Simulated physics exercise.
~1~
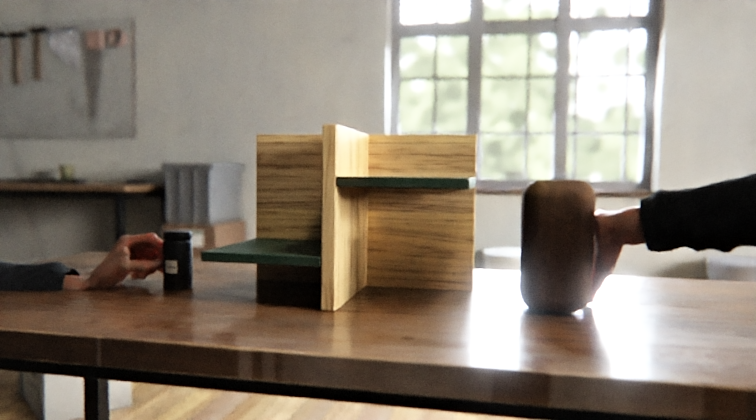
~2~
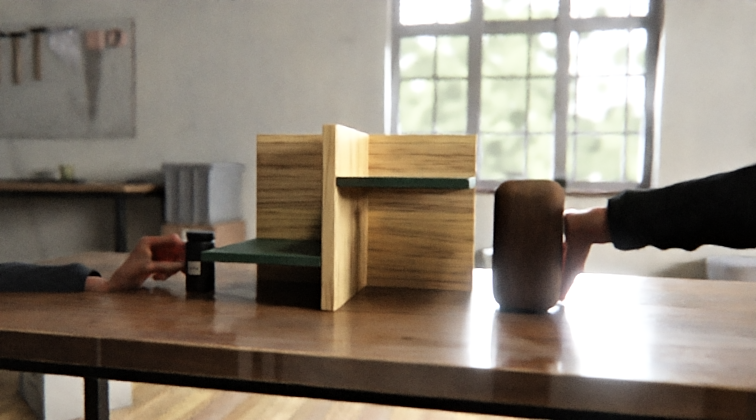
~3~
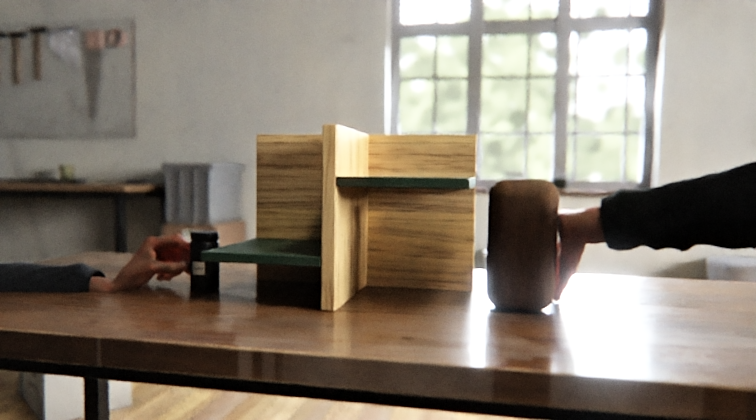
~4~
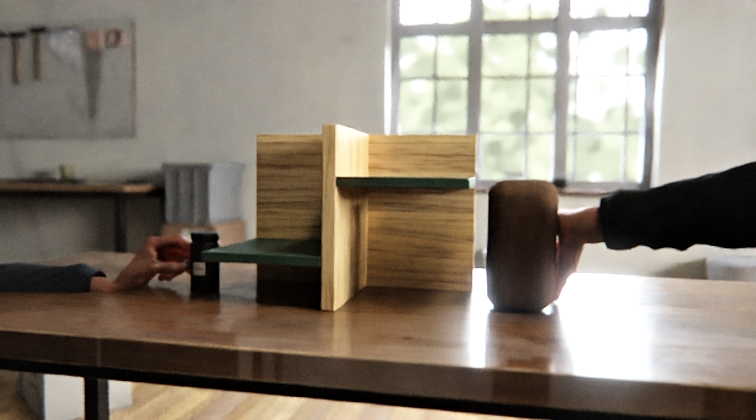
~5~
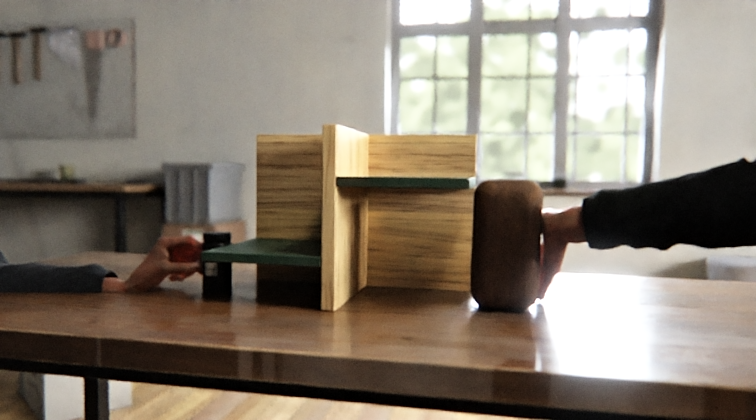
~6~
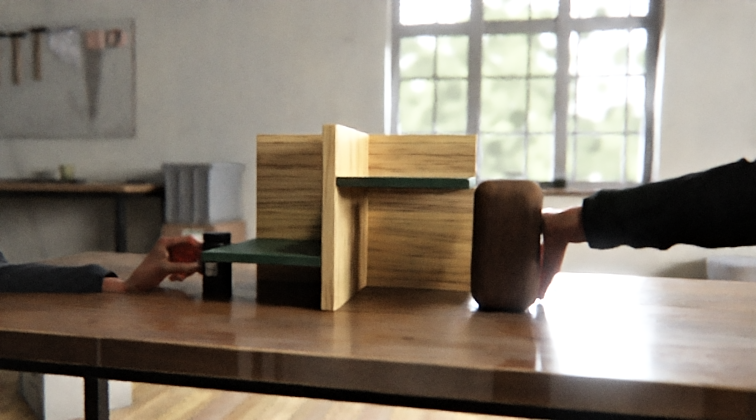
Two hands slide a brown loaf and a black shaker inward until both stop at the shelves.
